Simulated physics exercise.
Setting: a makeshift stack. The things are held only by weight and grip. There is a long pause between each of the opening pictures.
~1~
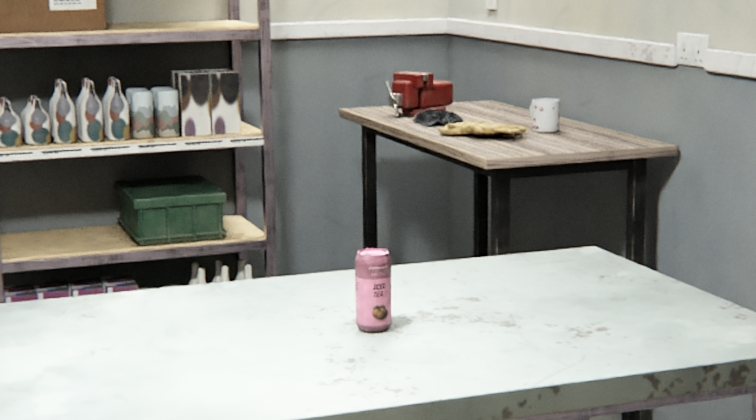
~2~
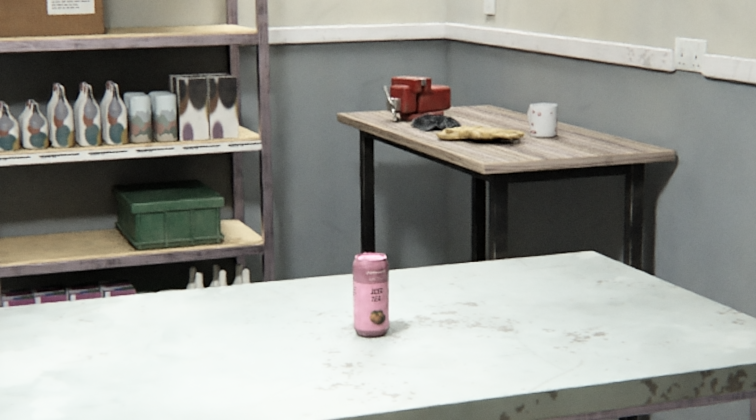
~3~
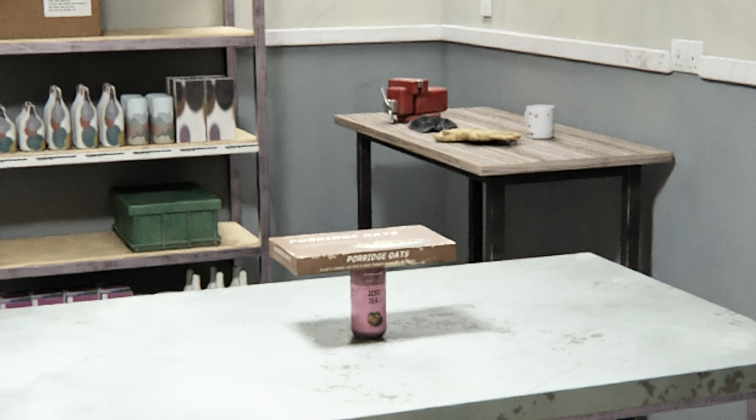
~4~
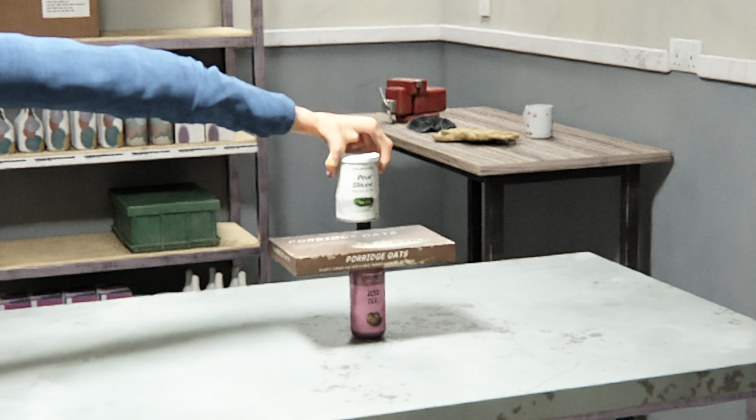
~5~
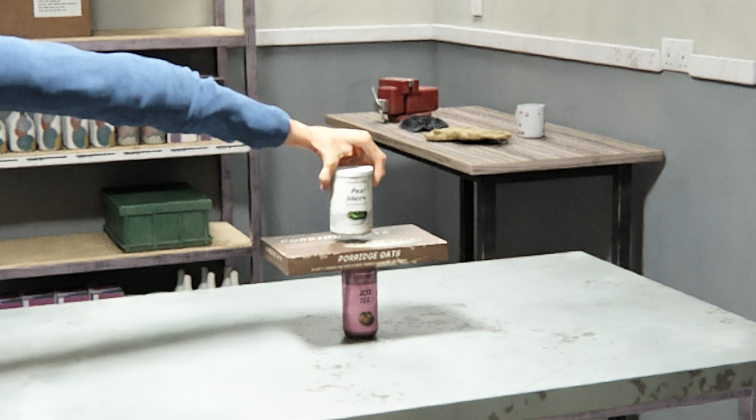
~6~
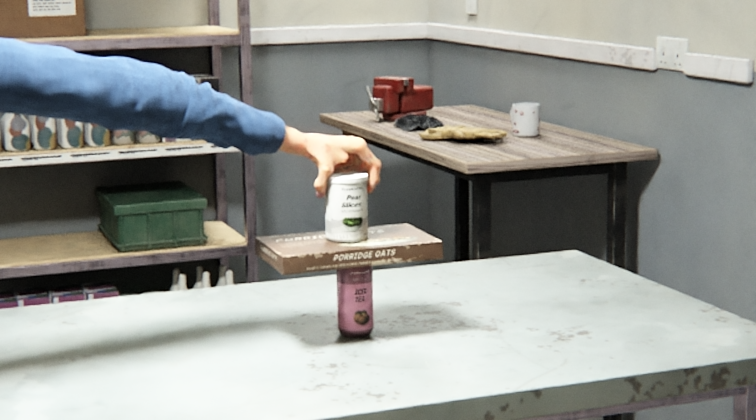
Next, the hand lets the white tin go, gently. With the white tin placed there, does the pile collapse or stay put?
The stack stands firm.
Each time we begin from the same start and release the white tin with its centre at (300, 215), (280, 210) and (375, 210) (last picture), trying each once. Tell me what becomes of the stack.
Topples, topples, stands firm.
Then, 0.40 s later than the last frame, all is still.
Then, 1.00 s later than the last frame, white tin resting near (346, 207).
When it is over, all 3 as before. End places, in pixels of the last picture, white tin near (346, 207). The stack keeps its balance.
